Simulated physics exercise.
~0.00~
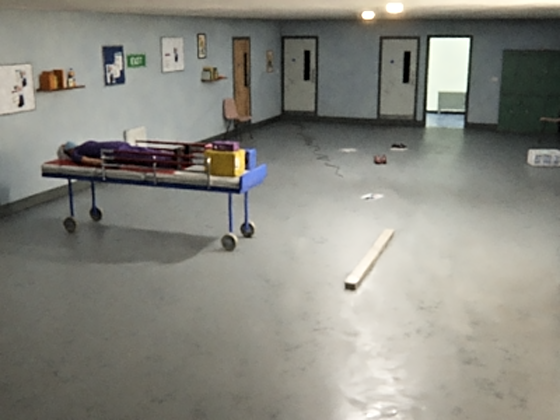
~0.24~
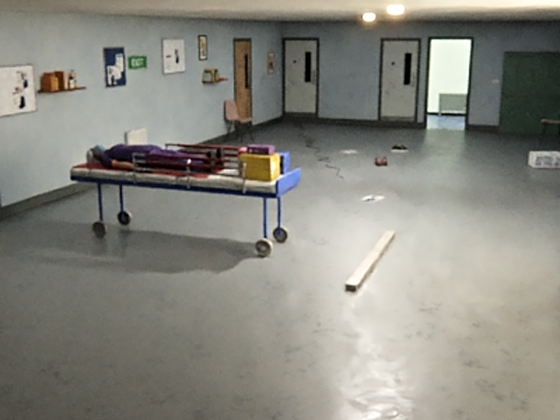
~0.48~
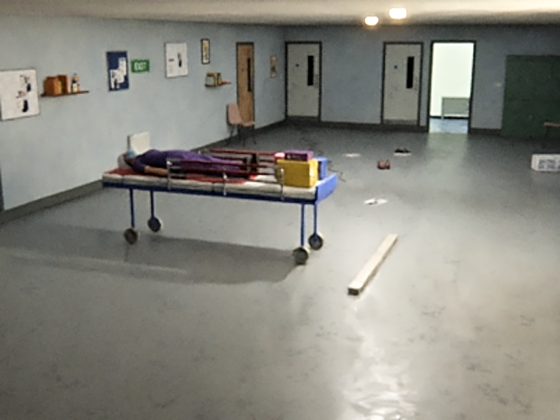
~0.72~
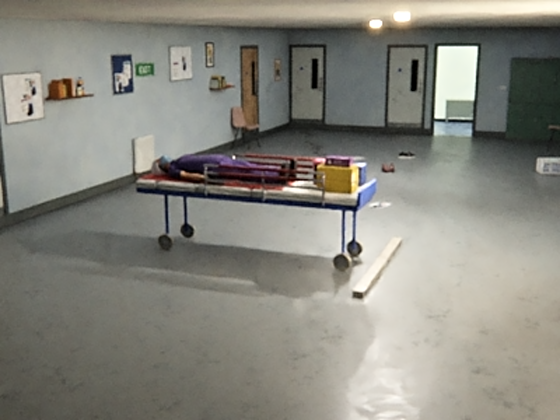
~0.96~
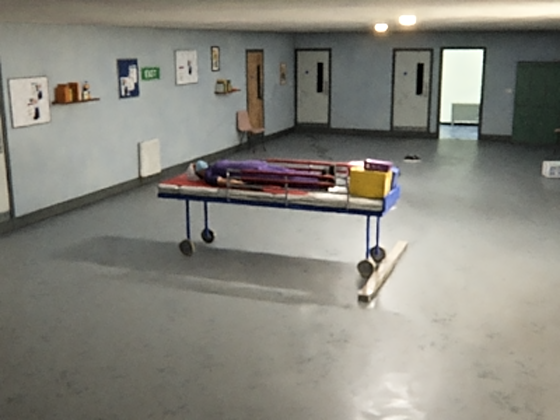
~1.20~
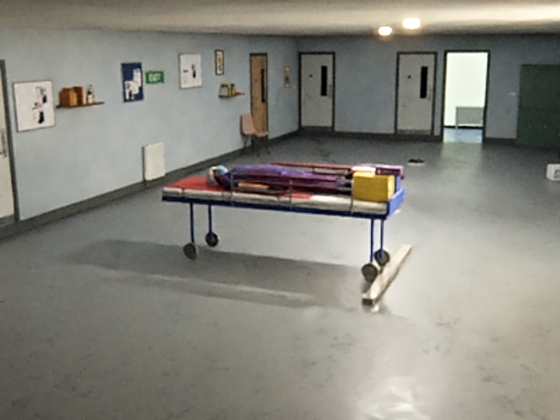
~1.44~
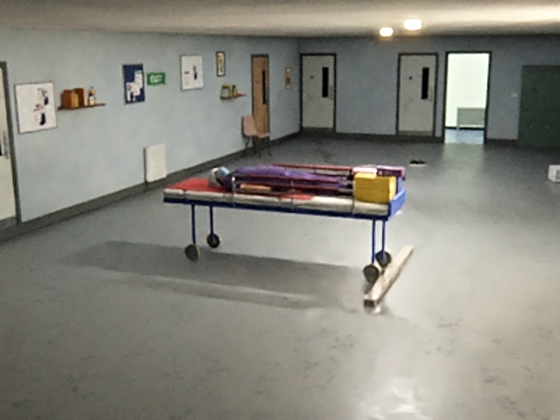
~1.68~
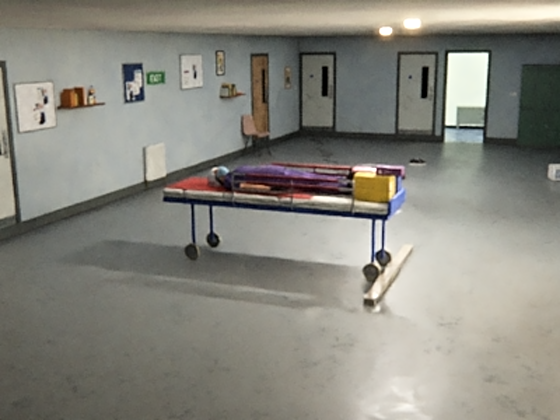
The clip opens on a wide, grey-floored ward room with doors along the far wall, where a blue-framed trolley stands at the left carrying a person in purple, a yellow holdall and a purple box near its right end. With nobody seen pushing it, the trolley rolls right, feet first, towards a pale sill lying on the floor, as the view pans slightly left. Its leading wheels reach the sill and it stops abruptly, staying level. The person remains lying down, feet short of the leading end. The trolley finally rests against the sill, the holdall and purple box still aboard.
